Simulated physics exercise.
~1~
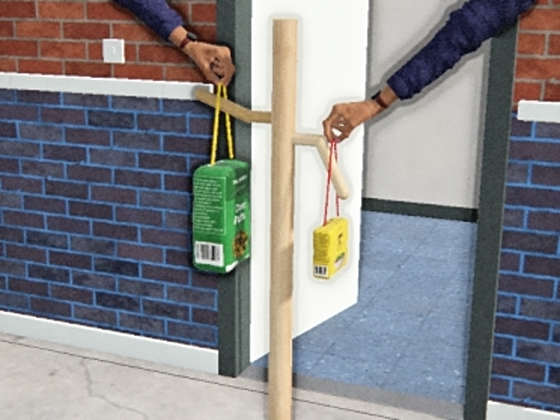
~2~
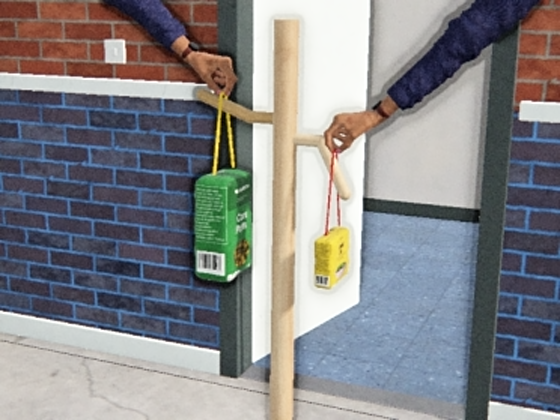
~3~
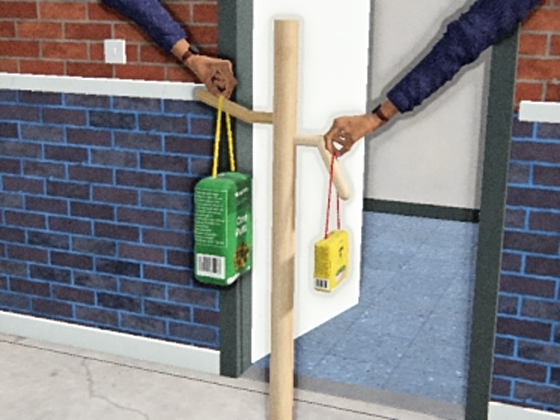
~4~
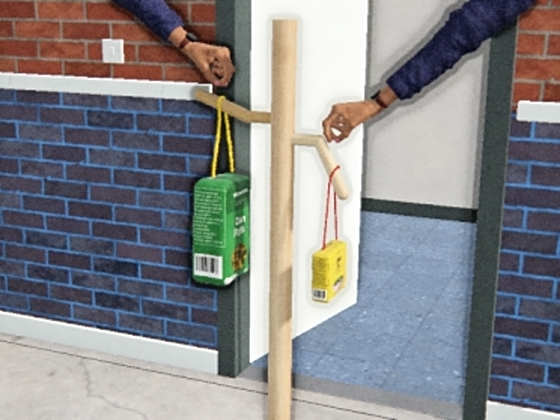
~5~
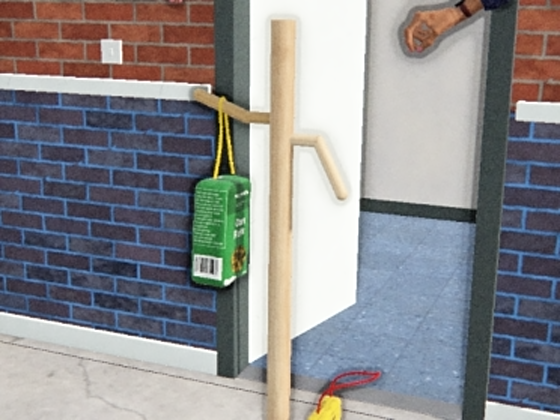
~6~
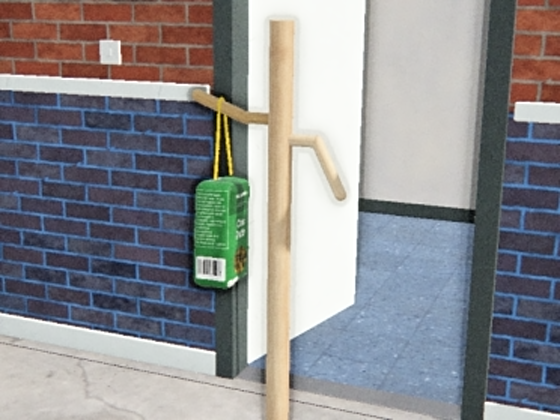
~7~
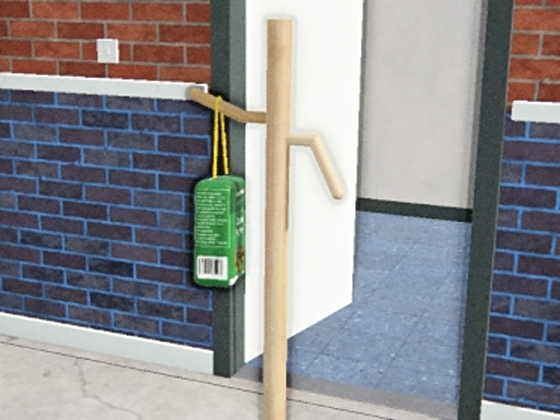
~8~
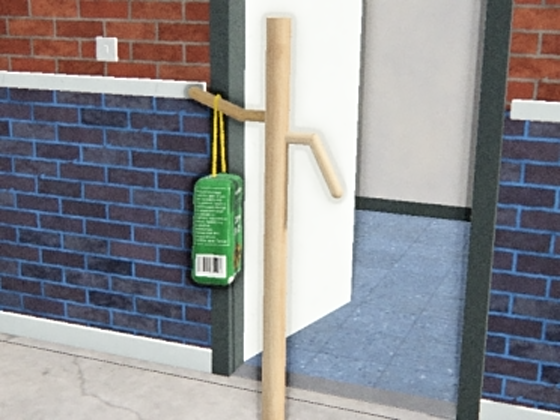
The clip shows two hands lowering a green sack and a yellow pouch by their loops onto a wooden stand's pegs and letting go. The yellow pouch slips off the downward-sloping right peg to the floor and out of view, while the green sack stays hanging on the left.
